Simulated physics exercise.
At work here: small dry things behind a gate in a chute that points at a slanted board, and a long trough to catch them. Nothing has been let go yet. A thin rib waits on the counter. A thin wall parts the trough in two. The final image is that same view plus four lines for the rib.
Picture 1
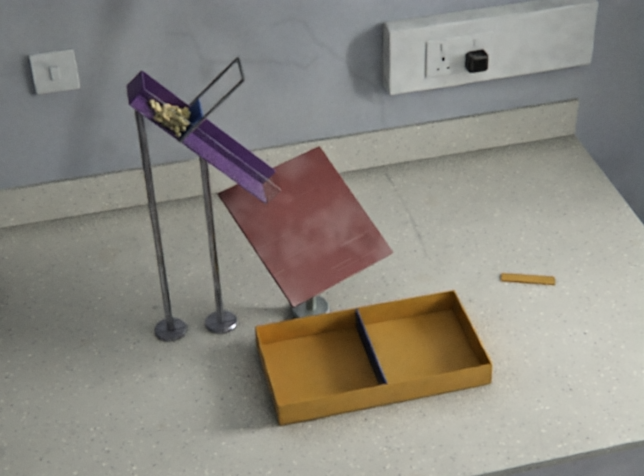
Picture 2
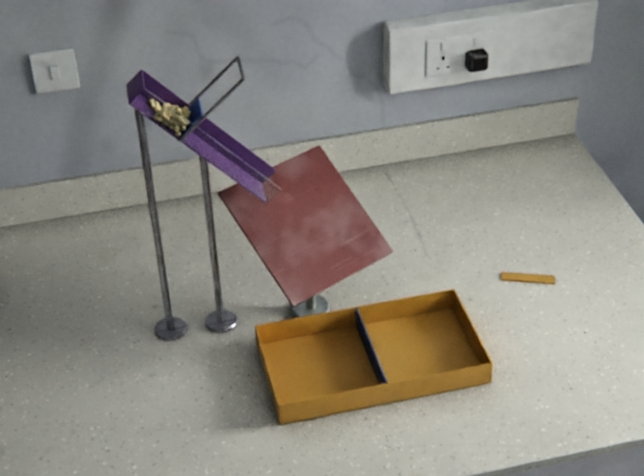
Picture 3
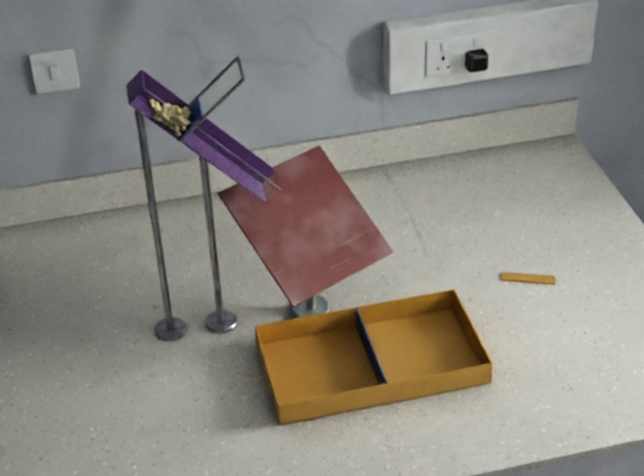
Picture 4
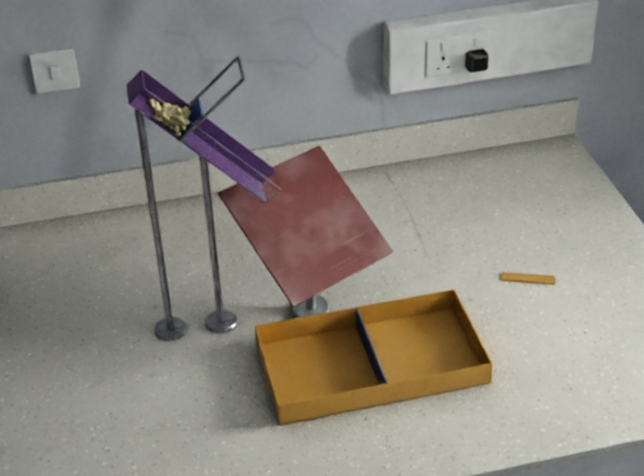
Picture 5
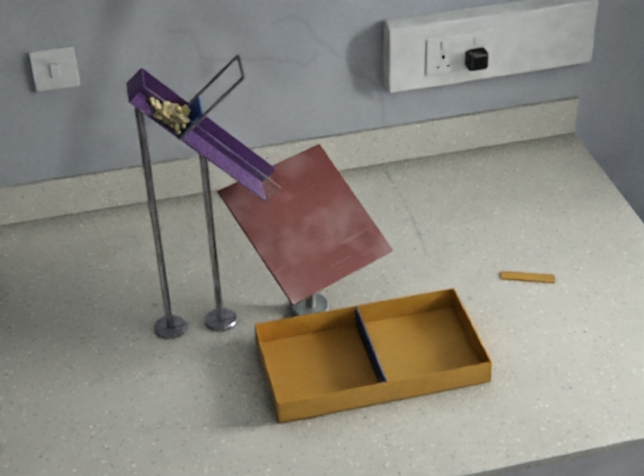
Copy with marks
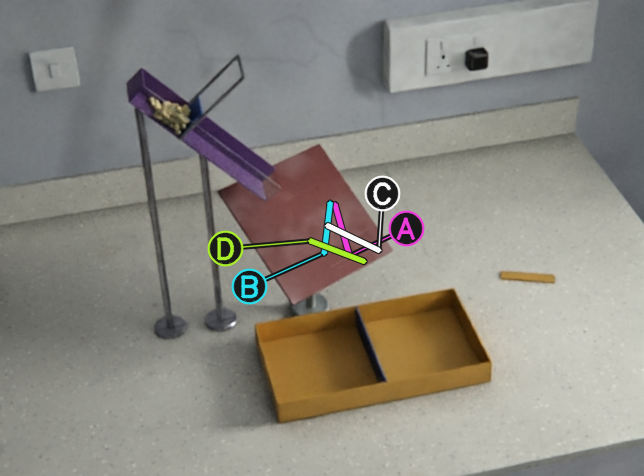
At the start, pale beans sit behind a closed gate in a raised purple chute that slopes down to the right toward a tilted red board, with a divided orange-yellow trough in front. Through to the end, nothing visibly moves, and a thin strip lies untouched on the counter.
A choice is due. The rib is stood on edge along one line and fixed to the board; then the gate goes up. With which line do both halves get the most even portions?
Choose A.
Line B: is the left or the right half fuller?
The left half.
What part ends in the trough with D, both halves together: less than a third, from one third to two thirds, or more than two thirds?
It is more than two thirds.
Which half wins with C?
More lands on the right.
On the marked copy, line A from (335, 204) to (349, 255); line B from (330, 203) to (324, 252); line C from (327, 225) to (378, 250); line D from (310, 240) to (363, 261).
For line A, of what is caught, close to half in the left half, close to half in the right.
For line B, of what is caught, all but a few in the left half, a small share in the right.
For line C, of what is caught, a small share in the left half, all but a few in the right.
For line D, of what is caught, a small share in the left half, all but a few in the right.
